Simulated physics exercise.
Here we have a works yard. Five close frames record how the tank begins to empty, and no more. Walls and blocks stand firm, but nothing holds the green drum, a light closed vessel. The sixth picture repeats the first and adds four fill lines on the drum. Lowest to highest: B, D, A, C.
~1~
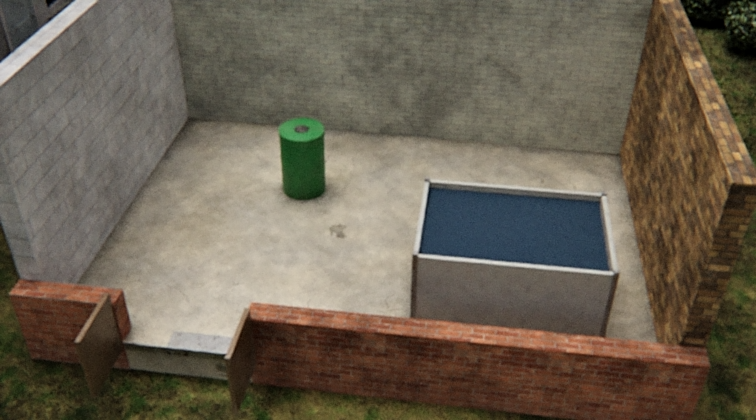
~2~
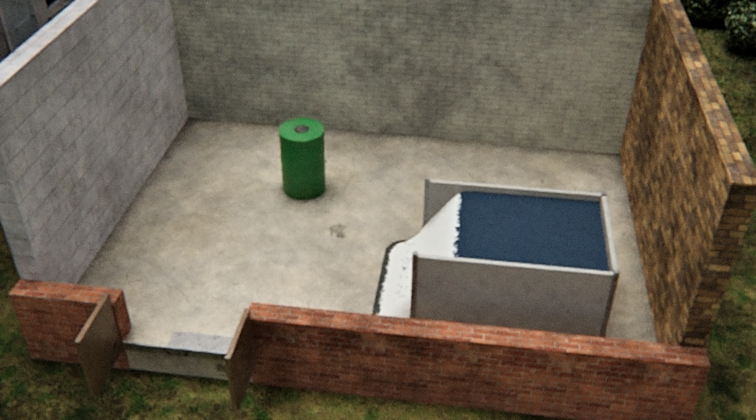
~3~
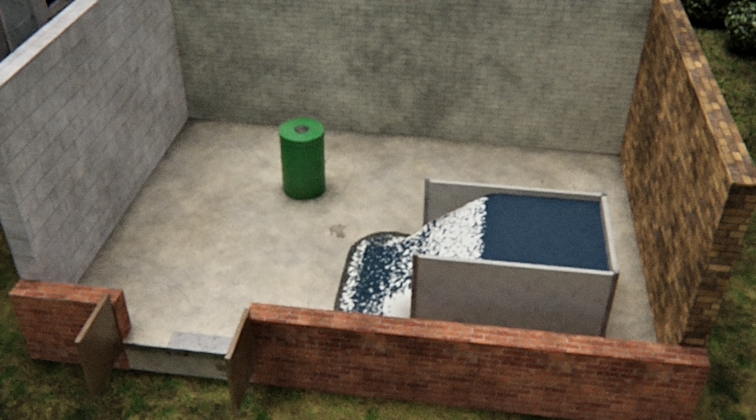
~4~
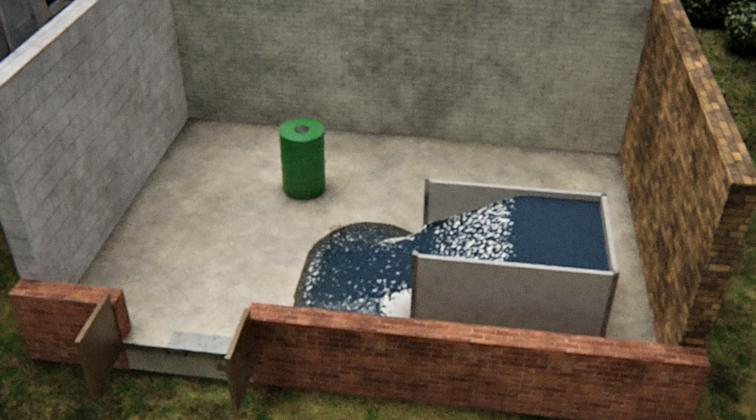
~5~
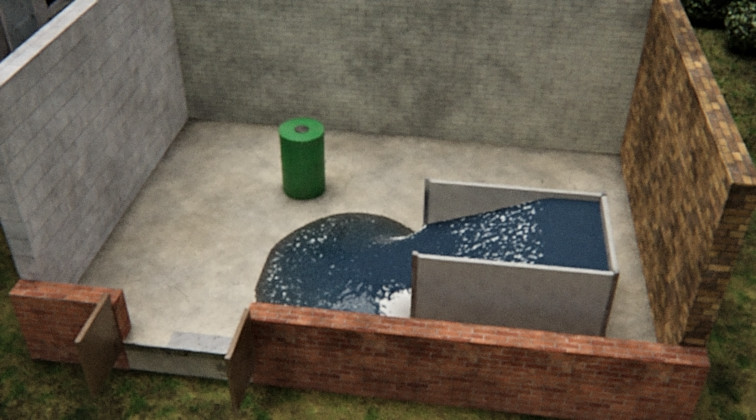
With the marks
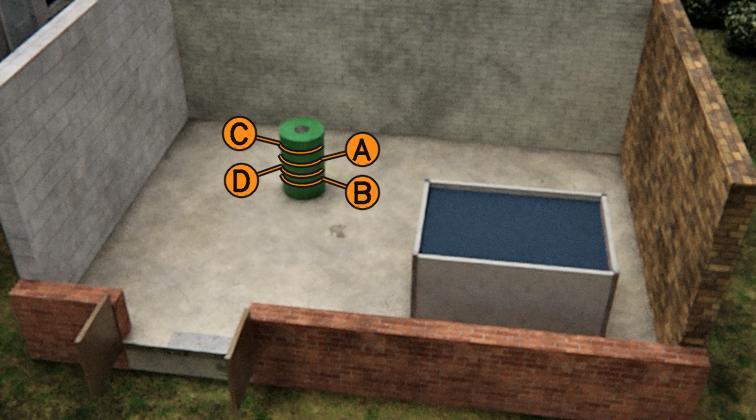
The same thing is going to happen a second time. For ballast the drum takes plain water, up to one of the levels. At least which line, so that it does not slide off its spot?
It is B.
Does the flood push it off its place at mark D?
No.
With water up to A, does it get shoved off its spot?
No, not at all.
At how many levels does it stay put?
All of them.
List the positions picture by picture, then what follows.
The first picture shows lid of the green drum at (301, 129); tank full, its middle at (514, 229); open gate at (187, 299).
In the second picture, 3 % of the ground wet, in view closest to the drum at (402, 243).
In the third picture, 6 % of the ground wet, in view closest to the drum at (377, 236).
In the fourth picture, 9 % of the ground wet, in view closest to the drum at (341, 232).
The fifth picture shows lid of the green drum at (301, 129); 14 % of the ground wet, in view closest to the drum at (340, 216).
On the marked copy, A at (297, 165); B at (299, 185); C at (297, 152); D at (298, 176); from the bottom up B, D, A, C.
With A, it does not move.
With B, it does not move.
With C, it does not move.
With D, it does not move.
